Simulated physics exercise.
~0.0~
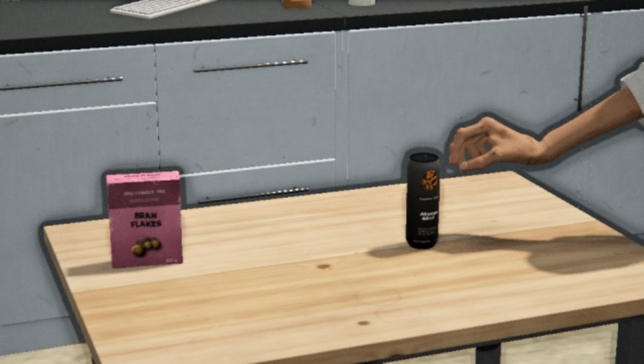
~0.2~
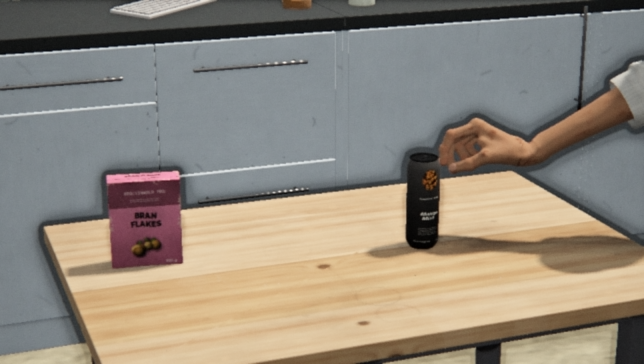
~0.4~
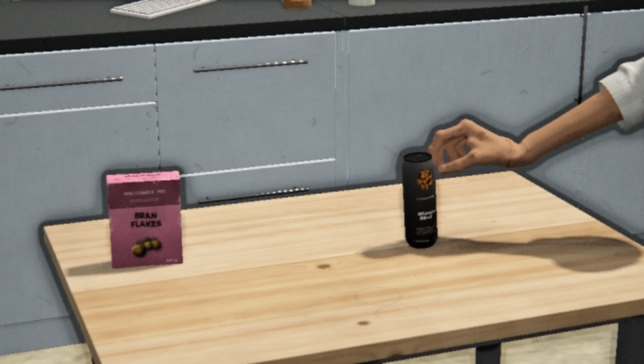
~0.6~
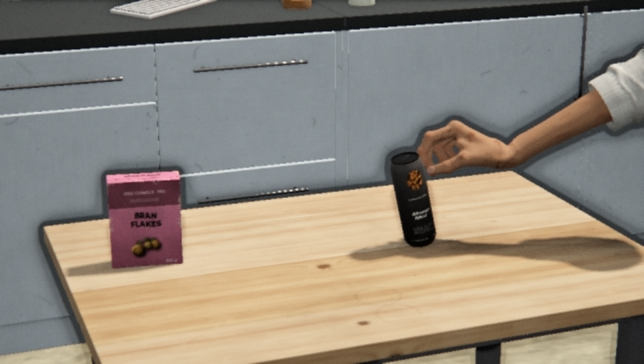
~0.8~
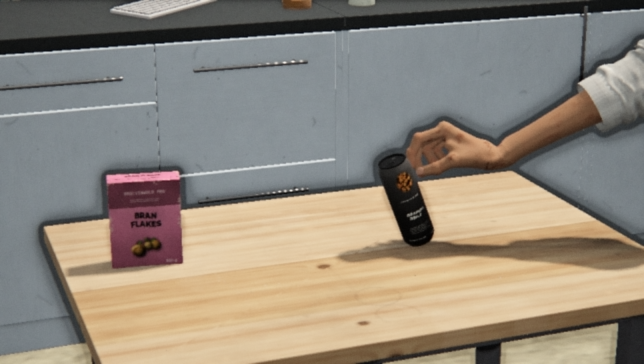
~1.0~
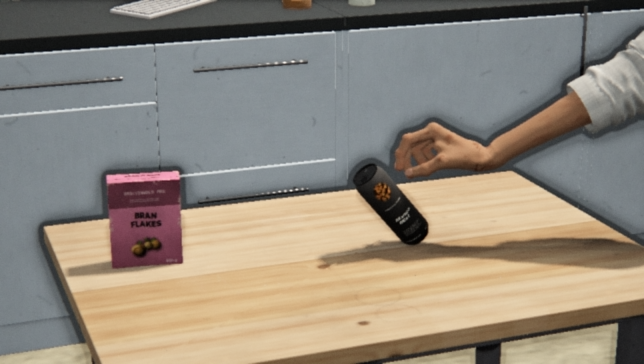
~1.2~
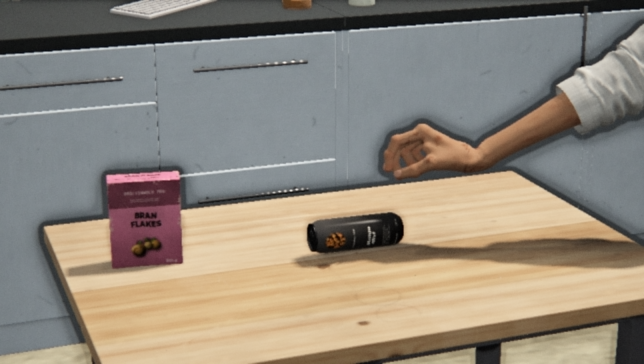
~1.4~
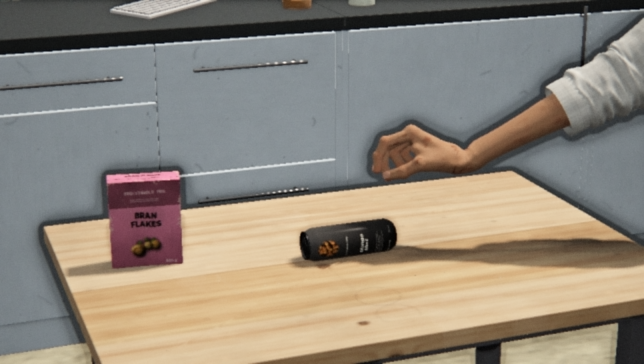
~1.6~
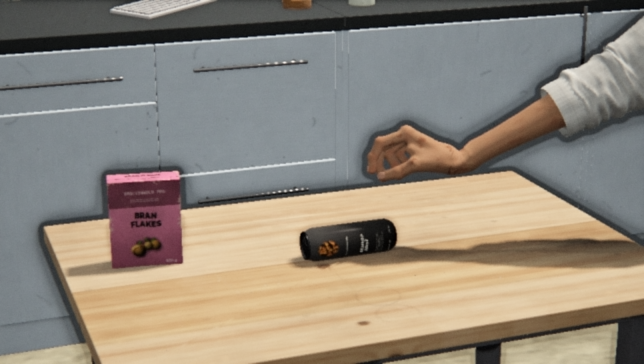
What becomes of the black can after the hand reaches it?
The black can tips over to the left and ends up lying on its side on the table.
